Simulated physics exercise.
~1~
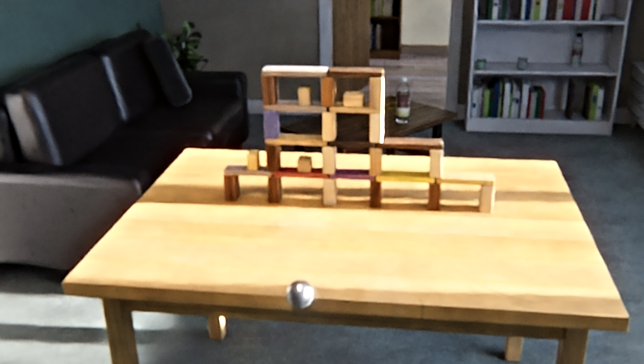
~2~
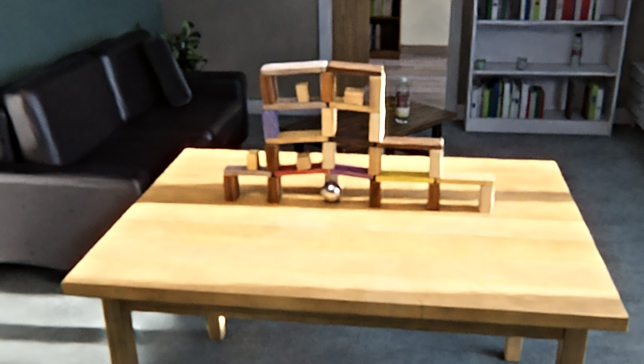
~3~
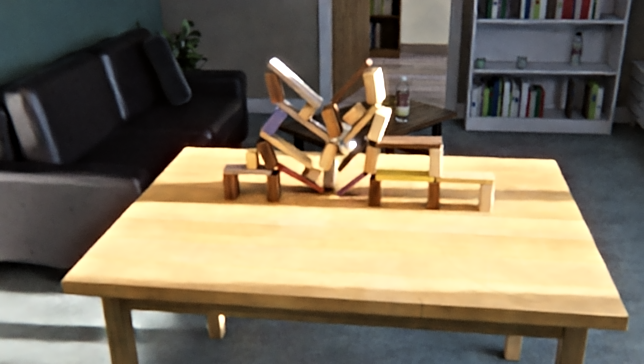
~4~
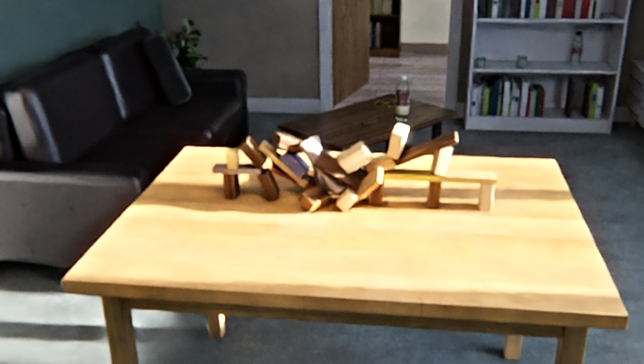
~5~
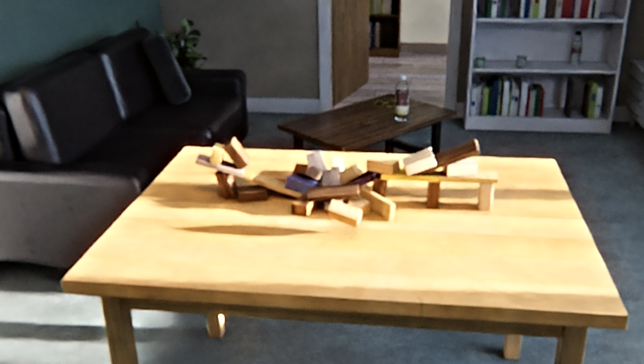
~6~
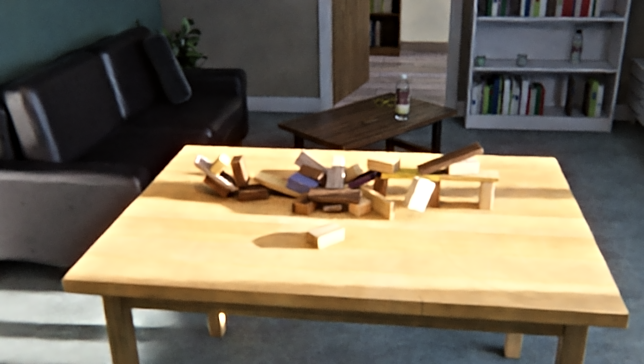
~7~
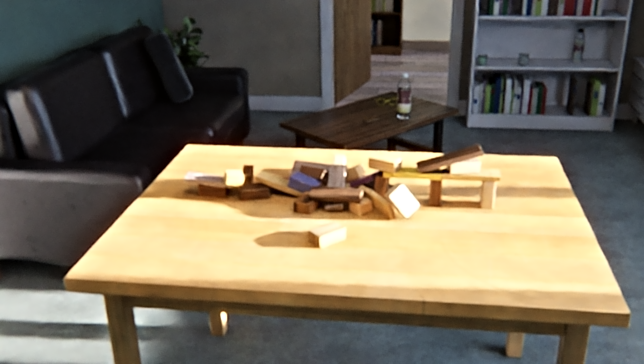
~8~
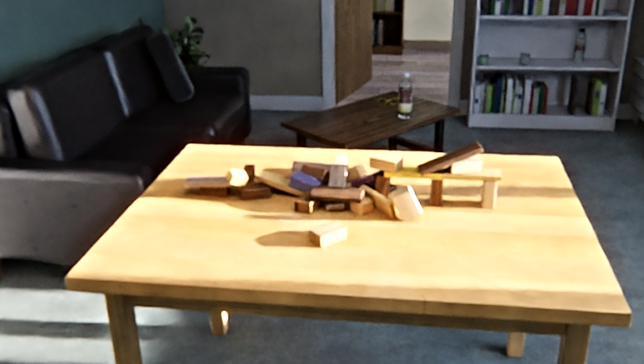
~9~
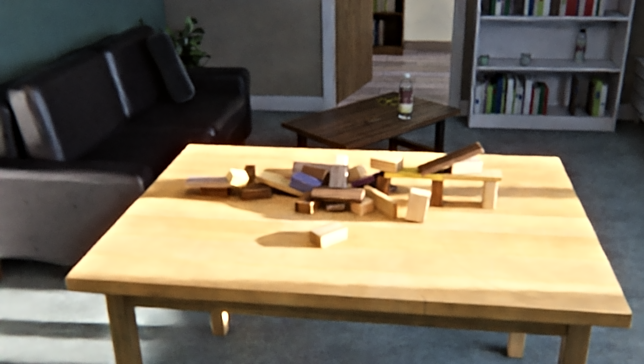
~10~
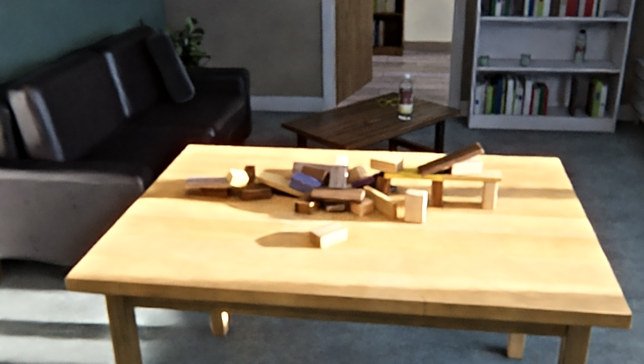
A steel ball rolls into a wooden block tower, which collapses into a heap on the table.
